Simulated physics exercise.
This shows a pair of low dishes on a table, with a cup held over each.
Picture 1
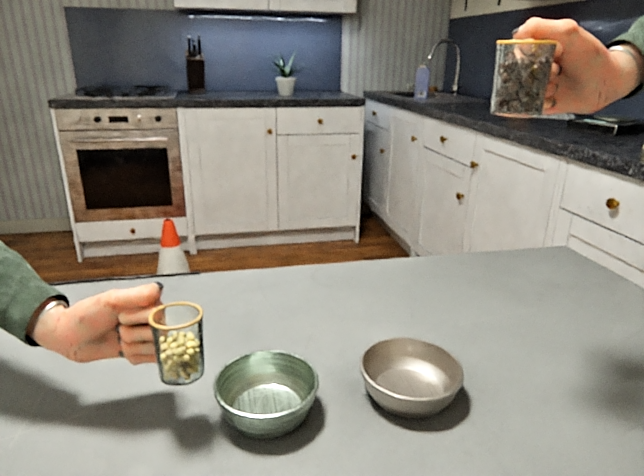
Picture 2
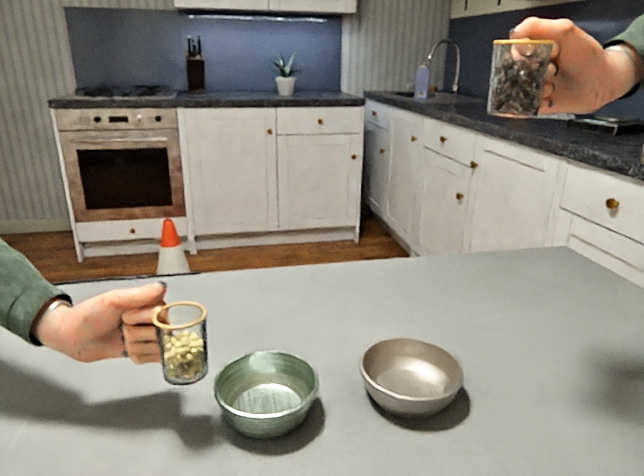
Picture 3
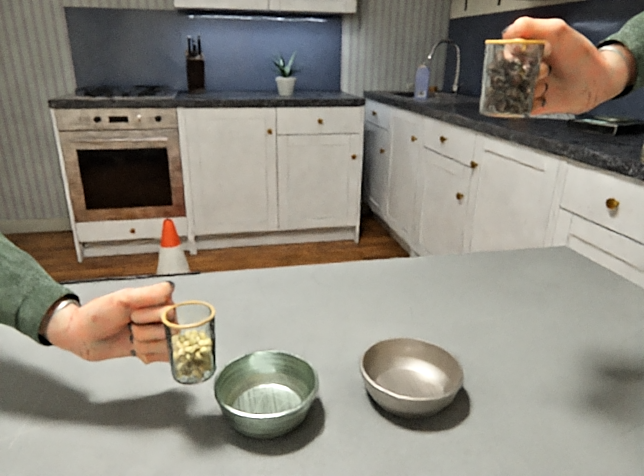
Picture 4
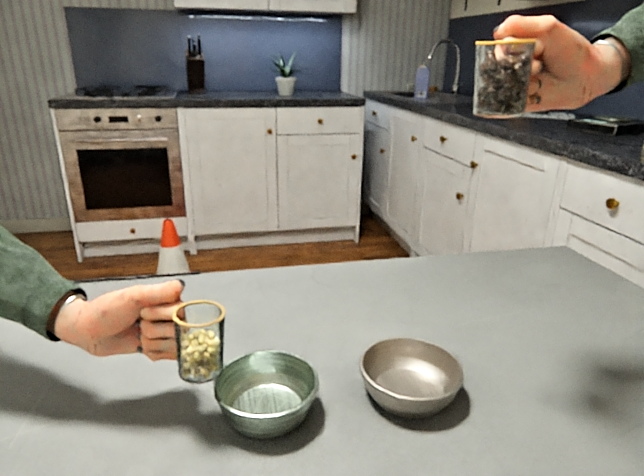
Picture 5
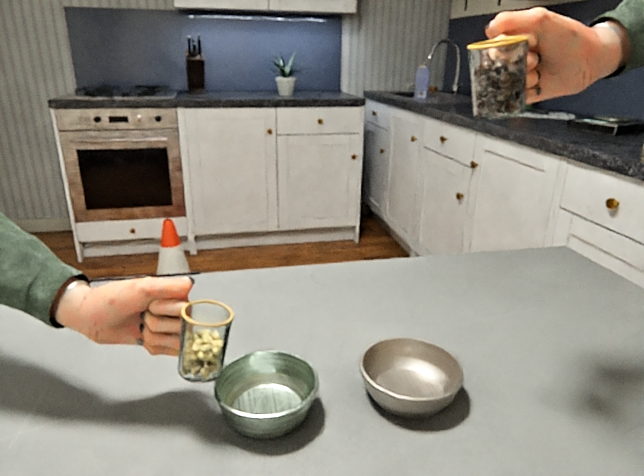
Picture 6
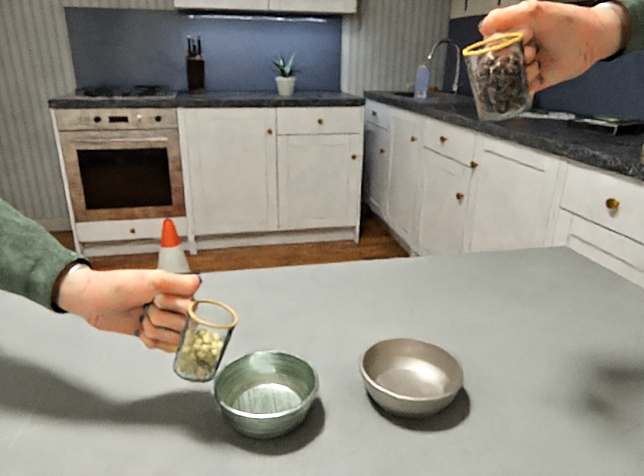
Two hands in green sleeves, each holding a clear, gold-rimmed cup, shift their cups slightly inward and then tilt them gently toward the middle, while the camera stays still. The left cup holds pale beans just above a green dish, and the right holds dark balls high above a grey-brown dish. Seen from across a grey table, a kitchen has white cabinets, an oven and an orange-and-white cone behind.
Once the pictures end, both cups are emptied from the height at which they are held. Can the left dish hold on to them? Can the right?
Outcome: No pieces escape on the left and pieces escape on the right.
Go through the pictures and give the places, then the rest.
Left dish at (273, 418), empty; left cup at (179, 344), holding soya beans, just above its dish; right dish at (431, 401), empty; right cup at (521, 79), holding chocolate balls, high above its dish, in the first frame.
Left cup at (183, 344), upright; right cup at (517, 79), upright, in the second frame.
Left cup at (192, 343), upright; right cup at (510, 79), upright, in the third frame.
Left cup at (200, 342), tipped 3°; right cup at (502, 79), tipped 3°, in the fourth frame.
Left cup at (204, 342), tipped 11°; right cup at (498, 79), tipped 11°, in the fifth frame.
Left dish at (273, 418); left cup at (204, 342), tipped 20°; right dish at (431, 401); right cup at (498, 79), tipped 20°, in the sixth frame.
Then, 0.43 s after the last picture, left, all still in the cup; right, all still in the cup.
Then, 0.89 s after the last picture, left, all still in the cup; right, nearly all still in the cup, a stray few in the air.
Then, 1.44 s after the last picture, left, a small part still in the cup, nearly all in the dish; right, about half in the dish, a small part outside the dish, about half in the air.
By the end, left, all in the dish, none outside the dish; right, about two thirds in the dish, about a third outside the dish.
